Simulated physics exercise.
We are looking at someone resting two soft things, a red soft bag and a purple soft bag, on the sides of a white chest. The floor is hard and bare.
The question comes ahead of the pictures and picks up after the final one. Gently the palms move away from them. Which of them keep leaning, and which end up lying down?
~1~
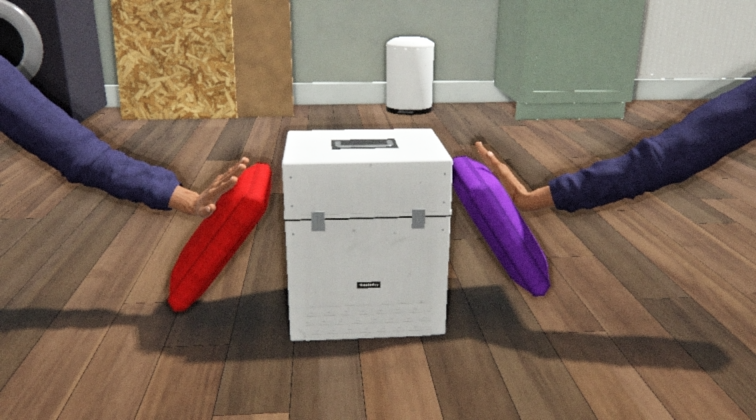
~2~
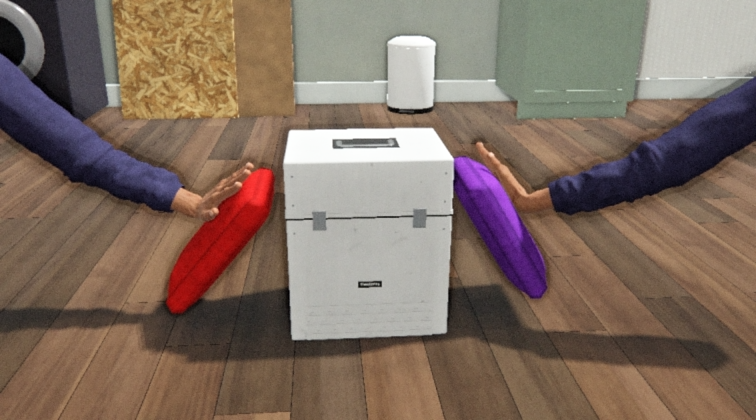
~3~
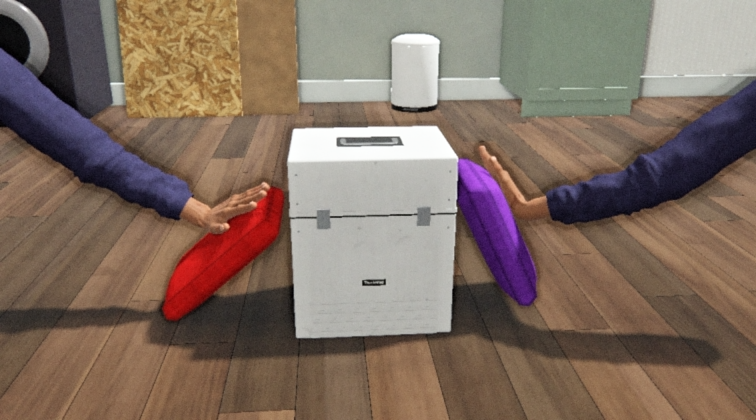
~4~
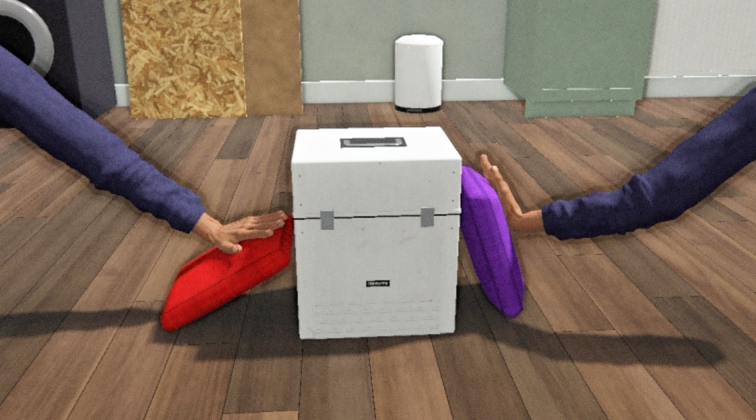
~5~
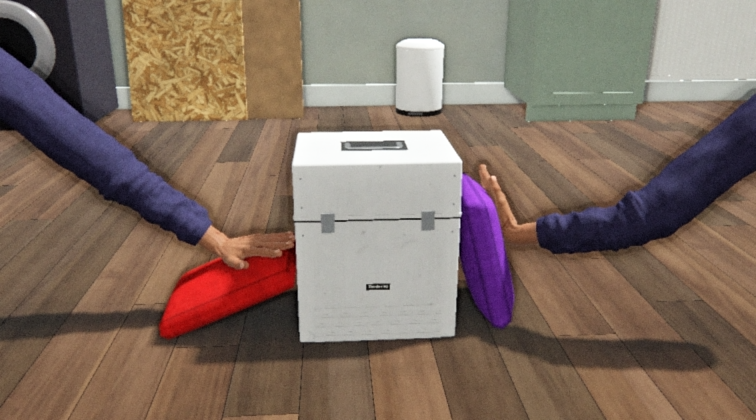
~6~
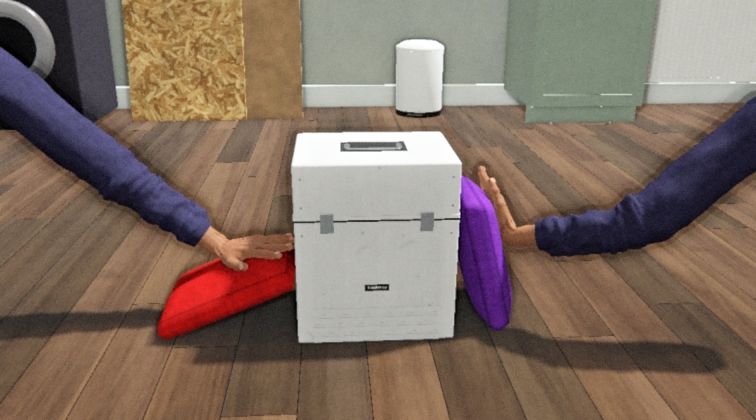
I would expect this: The red soft bag ends up lying down, the purple soft bag keeps leaning.
Then, 0.20 s past the final frame, red soft bag flat on the floor near (230, 296); purple soft bag still up near (477, 251).
Then, 0.36 s past the final frame, red soft bag flat on the floor near (230, 301); purple soft bag still up near (476, 251).
When it is over, red soft bag flat on the floor near (231, 300); purple soft bag still up near (477, 251). The red soft bag slides down flat and the purple soft bag keeps leaning.
